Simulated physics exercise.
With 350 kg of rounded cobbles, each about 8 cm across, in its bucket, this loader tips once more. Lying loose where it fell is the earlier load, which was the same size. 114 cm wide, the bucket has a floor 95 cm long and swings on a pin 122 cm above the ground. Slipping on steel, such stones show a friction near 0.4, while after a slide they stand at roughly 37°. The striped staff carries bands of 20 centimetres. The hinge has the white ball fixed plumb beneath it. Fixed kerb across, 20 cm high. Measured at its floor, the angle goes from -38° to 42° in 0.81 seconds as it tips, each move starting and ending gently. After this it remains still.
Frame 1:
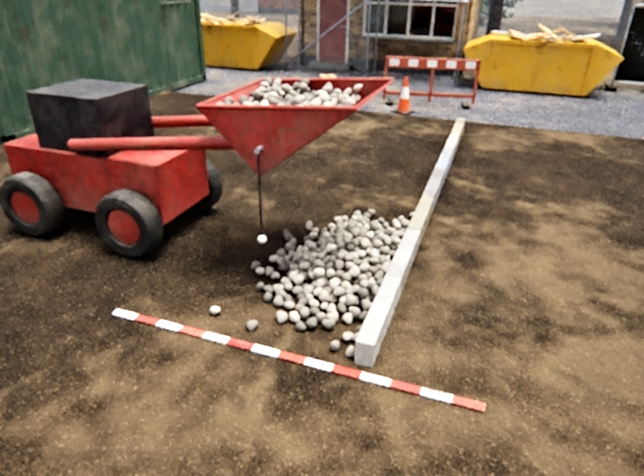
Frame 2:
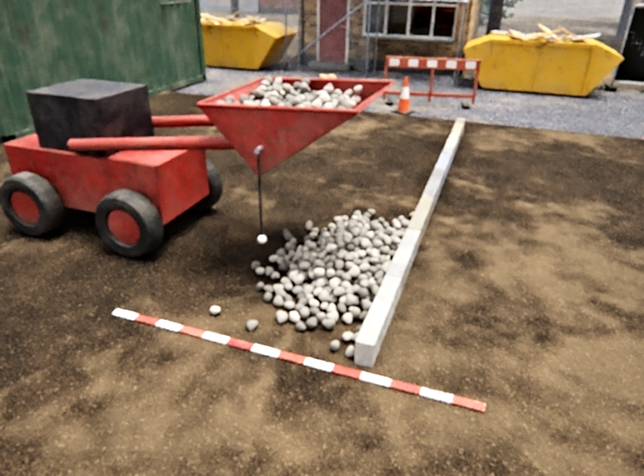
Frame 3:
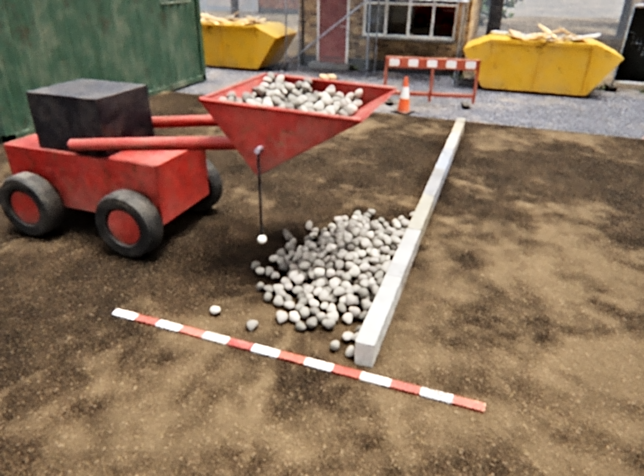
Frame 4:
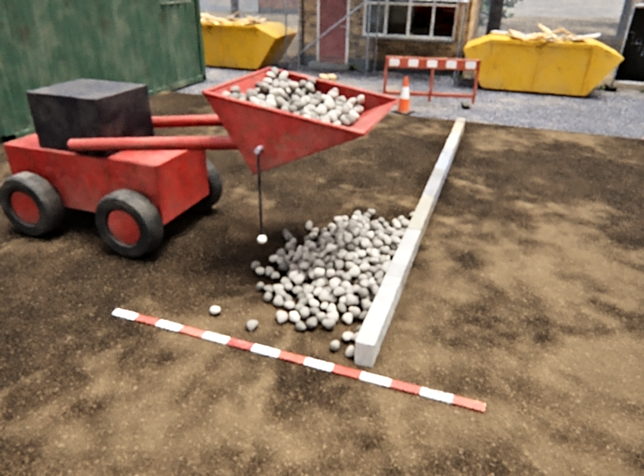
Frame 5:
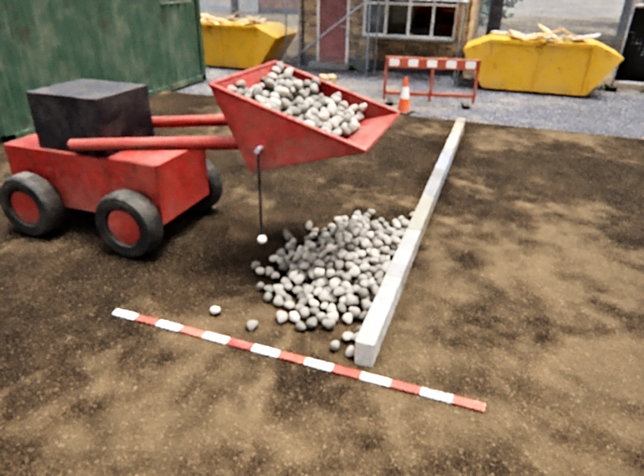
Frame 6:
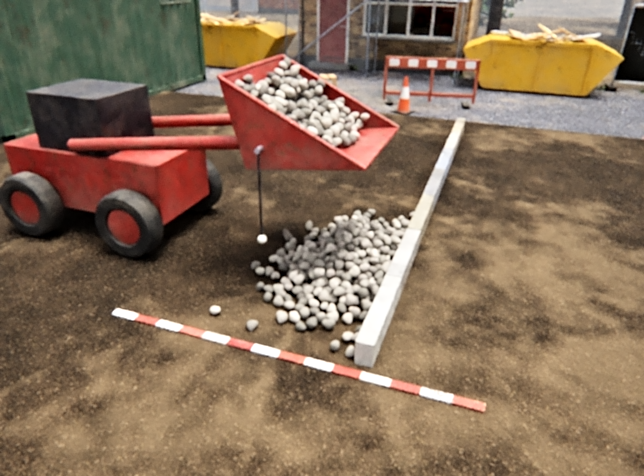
A red loader's bucket, heaped with pale rounded cobbles, tilts gradually forward, its right edge dipping and its back rising while the stones stay inside and the wheeled body and camera stay still. Below it, more cobbles lie loose against a long pale kerb, behind a red-and-white striped staff. This is a dirt yard seen from slightly above, with yellow skips, a barrier and a green container behind.
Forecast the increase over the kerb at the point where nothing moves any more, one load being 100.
I would say 30 per cent.
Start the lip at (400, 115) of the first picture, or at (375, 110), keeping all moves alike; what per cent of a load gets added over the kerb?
First place: Roughly 75 %; second place: Roughly 55 %.
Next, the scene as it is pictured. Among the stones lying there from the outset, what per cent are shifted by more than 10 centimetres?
Estimate: 0 %, roughly.
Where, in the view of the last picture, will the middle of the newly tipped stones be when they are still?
Centre at roughly (383, 254).
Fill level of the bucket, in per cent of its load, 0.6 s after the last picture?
Around 75 in a hundred.
Then, 0.3 s after the last picture the floor is at 30°; in per cent of one load, 100 in the bucket, 100 on this side of the kerb; the foremost stones are at (386, 275).
Then, 0.6 s after the last picture the floor is at 42°; in per cent of one load, 77 in the bucket, 123 on this side of the kerb; the foremost stones are at (386, 275).
Then, 0.9 s after the last picture the floor is at 42°; in per cent of one load, 14 in the bucket, 175 on this side of the kerb, 11 over the kerb; the foremost stones are at (450, 278).
Then, 3.5 s after the last picture the floor is at 42°; in per cent of one load, 0 in the bucket, 170 on this side of the kerb, 30 over the kerb; the foremost stones are at (586, 313). Net gain over the kerb, 30.
